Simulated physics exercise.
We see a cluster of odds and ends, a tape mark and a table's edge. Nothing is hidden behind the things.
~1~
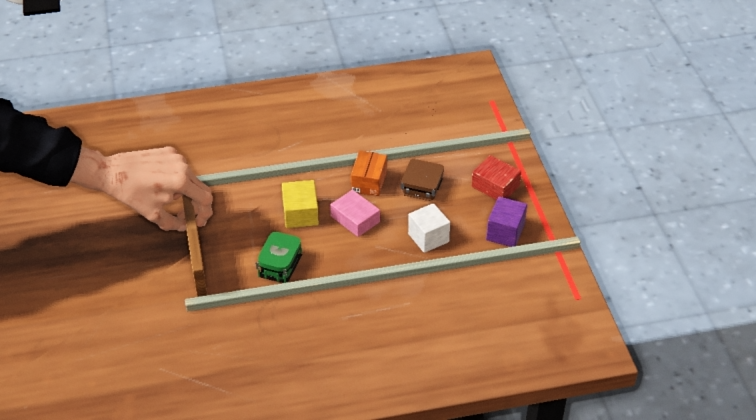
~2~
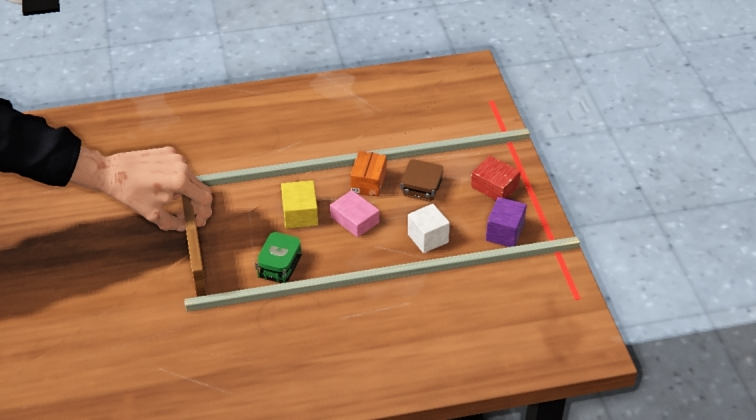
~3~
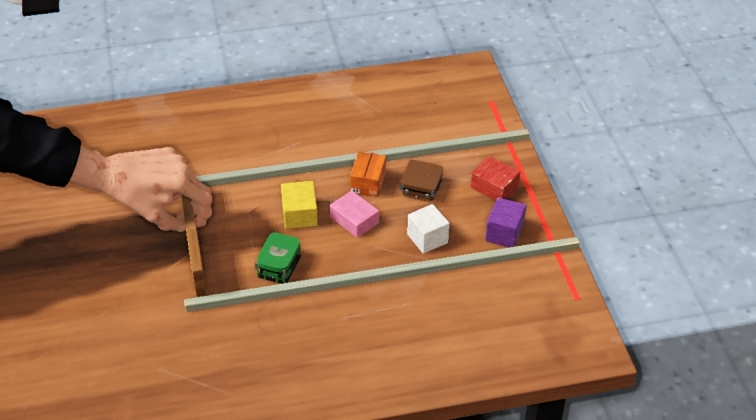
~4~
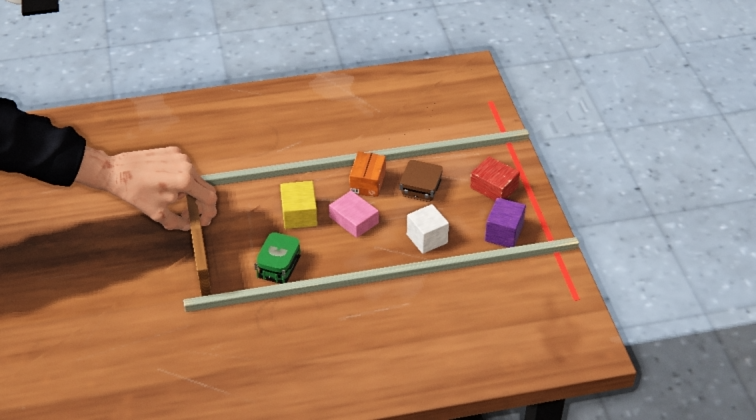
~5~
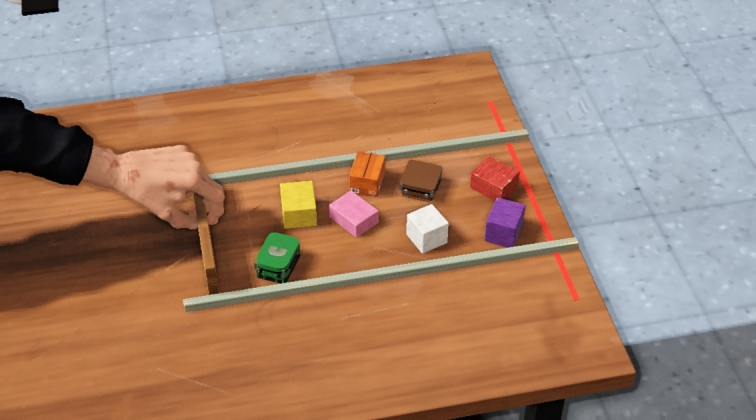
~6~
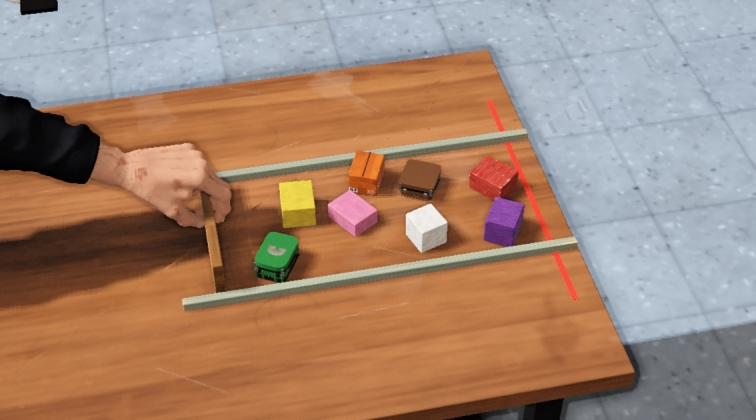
A hand holding a small wooden board slid it slightly to the right between two pale rails on a table, while the colourful blocks and little cases ahead of it stayed put, untouched.
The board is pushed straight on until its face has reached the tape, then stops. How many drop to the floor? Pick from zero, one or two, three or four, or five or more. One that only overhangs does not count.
The number that fall off is five or more.
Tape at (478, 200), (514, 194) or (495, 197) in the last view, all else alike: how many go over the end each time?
Try by try, 1, 5 and 2.
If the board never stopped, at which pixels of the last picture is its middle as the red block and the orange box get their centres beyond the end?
Near (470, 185) and (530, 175).
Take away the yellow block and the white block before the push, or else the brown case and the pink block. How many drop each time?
First 3, then 3.
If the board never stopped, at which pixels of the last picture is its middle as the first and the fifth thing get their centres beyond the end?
First at (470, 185), next at (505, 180).
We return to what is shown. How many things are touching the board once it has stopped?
That makes 3.
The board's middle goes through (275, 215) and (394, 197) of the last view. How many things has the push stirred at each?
The counts are 1 and 6.
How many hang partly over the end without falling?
Overhanging: 3.
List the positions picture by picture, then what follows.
The first frame shows red block (496, 179); purple block (507, 222); brown case (423, 181); board (192, 228); tape (531, 192).
The second frame shows purple block (506, 222); orange box (369, 174).
The third frame shows brown case (422, 182); board (191, 228).
The fourth frame shows red block (495, 180); white block (428, 229).
The fifth frame shows purple block (505, 223); green case (278, 259).
The sixth frame shows red block (494, 179); purple block (504, 222); brown case (420, 181); board (210, 224); tape (529, 192).
Soon after, none off yet; red block at rest near (494, 179); purple block at rest near (504, 222); brown case at rest near (420, 181).
After that, none off yet; red block at rest near (497, 179); purple block at rest near (504, 222); brown case displaced about its own width near (458, 173).
And then, none off yet; red block tilting a little near (558, 173); purple block displaced well along near (567, 209); brown case displaced well along near (525, 159).
In the end, the number that fall off is five or more; gone, pink block, white block, brown case, purple block and red block.
